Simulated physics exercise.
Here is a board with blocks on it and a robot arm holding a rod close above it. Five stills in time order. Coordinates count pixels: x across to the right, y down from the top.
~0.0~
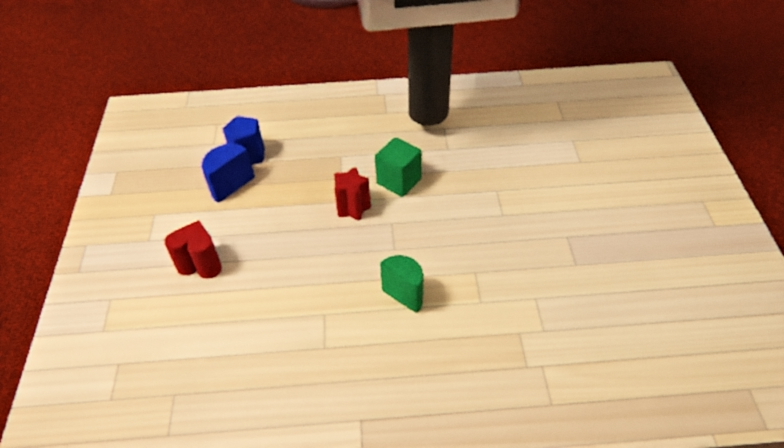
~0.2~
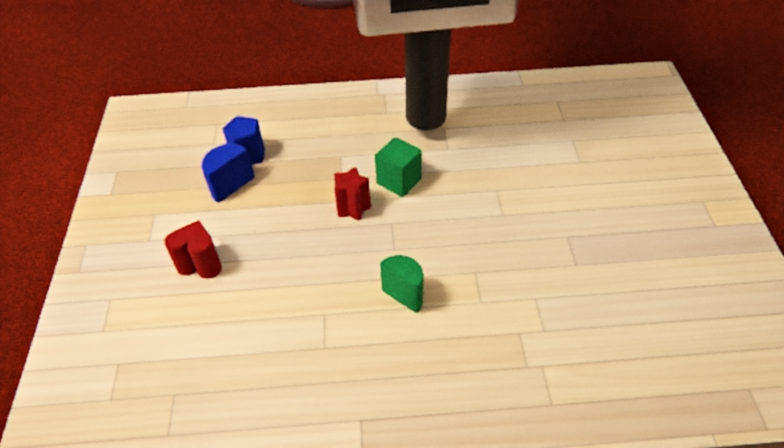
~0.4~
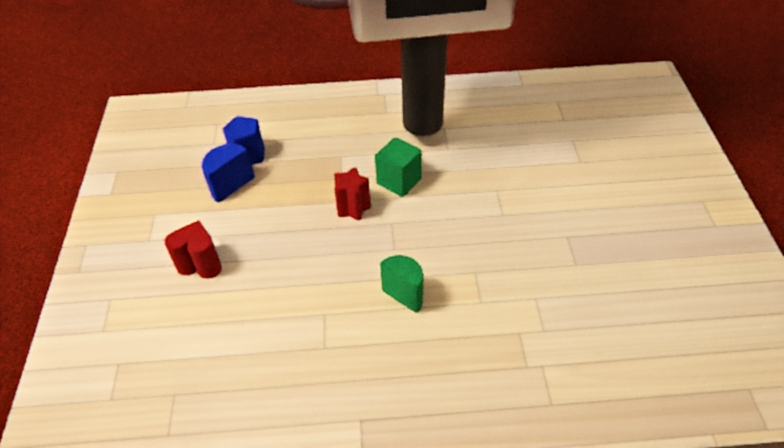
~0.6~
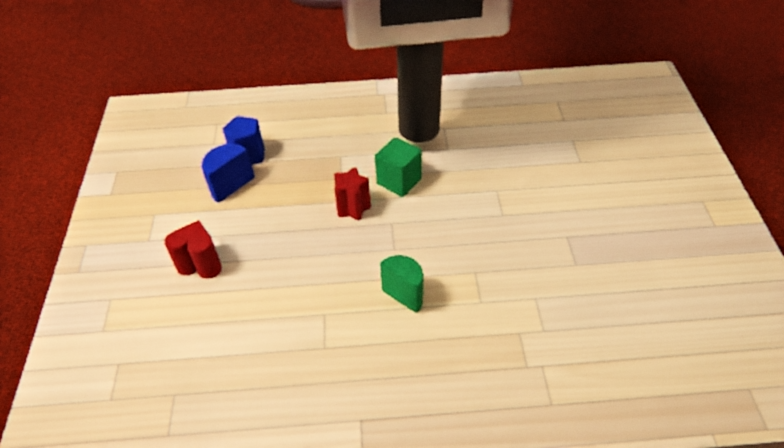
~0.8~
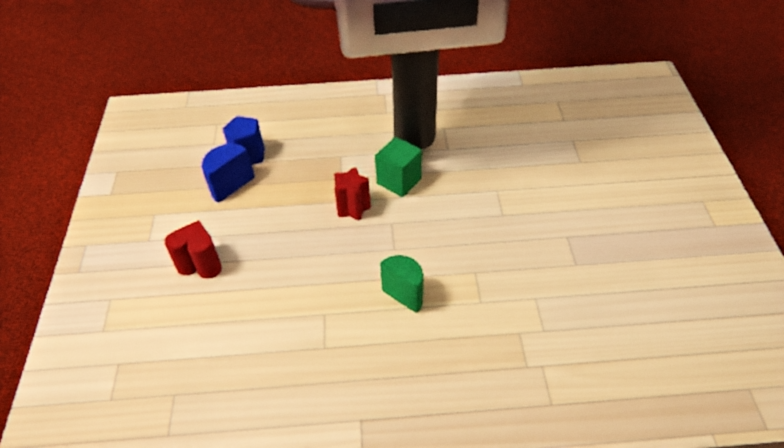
The dark rod held by the robot arm starts above the green cube near the far edge of the board, then moves a short way toward the viewer and slightly left. It ends close behind the cube, while the red, blue and green blocks all stay still.
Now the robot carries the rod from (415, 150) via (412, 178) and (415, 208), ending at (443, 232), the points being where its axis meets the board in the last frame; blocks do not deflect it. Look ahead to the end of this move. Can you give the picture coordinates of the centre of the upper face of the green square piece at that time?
Somewhere near (382, 202).
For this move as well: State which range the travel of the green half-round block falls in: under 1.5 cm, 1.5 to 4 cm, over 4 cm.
The answer is under 1.5 cm.
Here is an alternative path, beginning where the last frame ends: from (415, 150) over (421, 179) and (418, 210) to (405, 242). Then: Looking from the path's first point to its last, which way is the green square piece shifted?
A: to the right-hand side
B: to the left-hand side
A.
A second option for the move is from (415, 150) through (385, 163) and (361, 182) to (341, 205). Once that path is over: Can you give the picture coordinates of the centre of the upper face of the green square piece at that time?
The middle of its upper face should be somewhere near (385, 177).
The first path, step by step. One third of the way, rod at (412, 165); green square piece at (392, 176).
Two thirds of the way, rod at (415, 195); red star-shaped block at (344, 184), turned 40° clockwise; green square piece at (382, 201), turned 20° clockwise.
At the end, rod at (444, 218); red star-shaped block at (344, 184), turned 40° clockwise; green square piece at (382, 202), turned 25° clockwise; green half-round block in place.
